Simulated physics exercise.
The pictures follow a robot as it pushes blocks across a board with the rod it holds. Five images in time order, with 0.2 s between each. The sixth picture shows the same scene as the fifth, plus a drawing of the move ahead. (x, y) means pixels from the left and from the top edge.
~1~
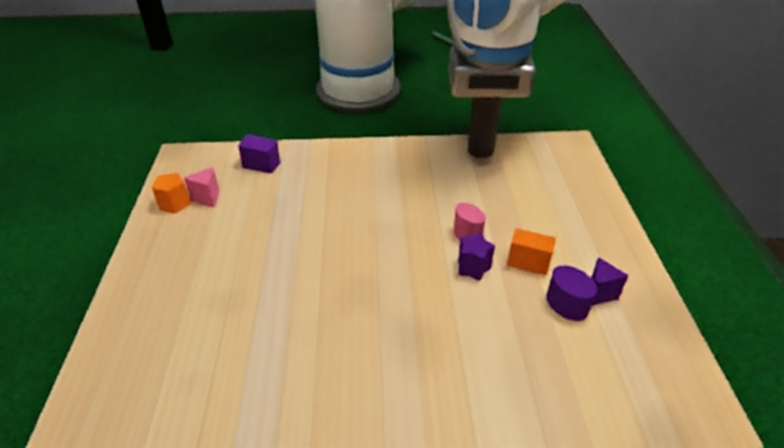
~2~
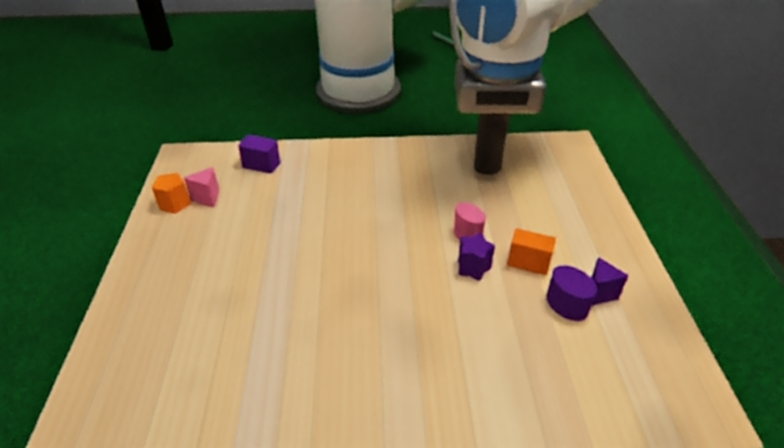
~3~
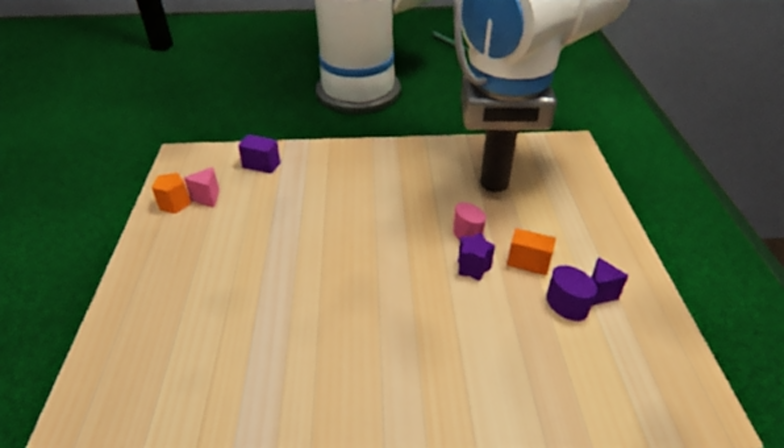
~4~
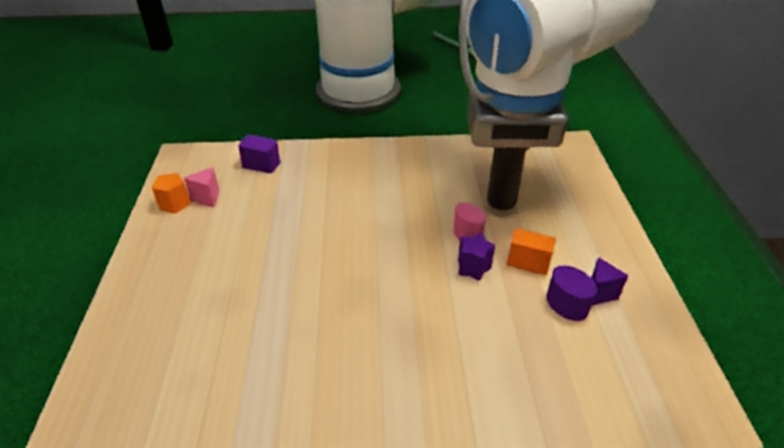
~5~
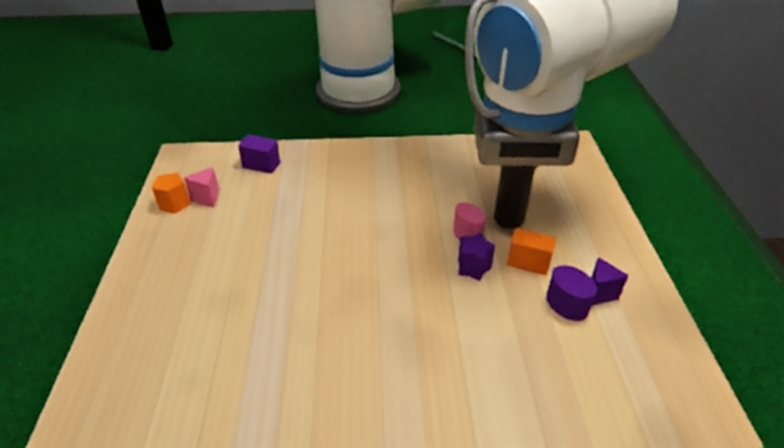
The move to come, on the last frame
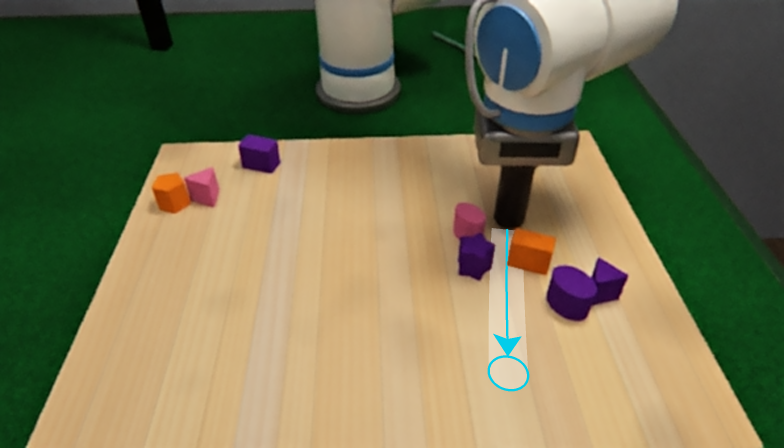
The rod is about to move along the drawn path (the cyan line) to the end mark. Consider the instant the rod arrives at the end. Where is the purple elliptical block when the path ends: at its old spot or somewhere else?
The push misses it.
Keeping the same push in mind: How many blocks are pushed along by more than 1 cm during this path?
It's going to be one.
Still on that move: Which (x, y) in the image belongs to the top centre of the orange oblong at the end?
In the picture, that point is around (543, 258).
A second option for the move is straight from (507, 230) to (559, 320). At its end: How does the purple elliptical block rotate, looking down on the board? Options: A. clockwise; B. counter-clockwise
The correct letter is B.
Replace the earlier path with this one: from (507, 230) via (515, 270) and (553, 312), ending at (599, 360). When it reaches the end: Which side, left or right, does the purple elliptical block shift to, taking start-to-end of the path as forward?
So, looking from the first point of the path to the last, the purple elliptical block moves leftwards.
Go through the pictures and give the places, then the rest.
Tip of the rod (481, 151), middles of tops, purple star (476, 245), orange oblong (534, 240), purple elliptical block (574, 281), in the first picture.
Rod (487, 167), nothing pushed, in the second picture.
Rod (494, 184), nothing pushed, in the third picture.
Rod (502, 201), nothing pushed, in the fourth picture.
Rod (509, 219), purple star (476, 245), orange oblong (534, 240), purple elliptical block (574, 281), in the fifth picture.
The line goes from (507, 230) to (508, 373).
The first path, step by step. One third of the way, rod (509, 259); orange oblong (542, 254), turned 75° anticlockwise.
Two thirds of the way, rod (509, 307); purple star (475, 247), turned 20° clockwise; orange oblong (543, 258), turned 95° anticlockwise.
At the end, rod (511, 362); purple star (475, 247), turned 20° clockwise; orange oblong (543, 258), turned 95° anticlockwise; purple elliptical block unmoved.
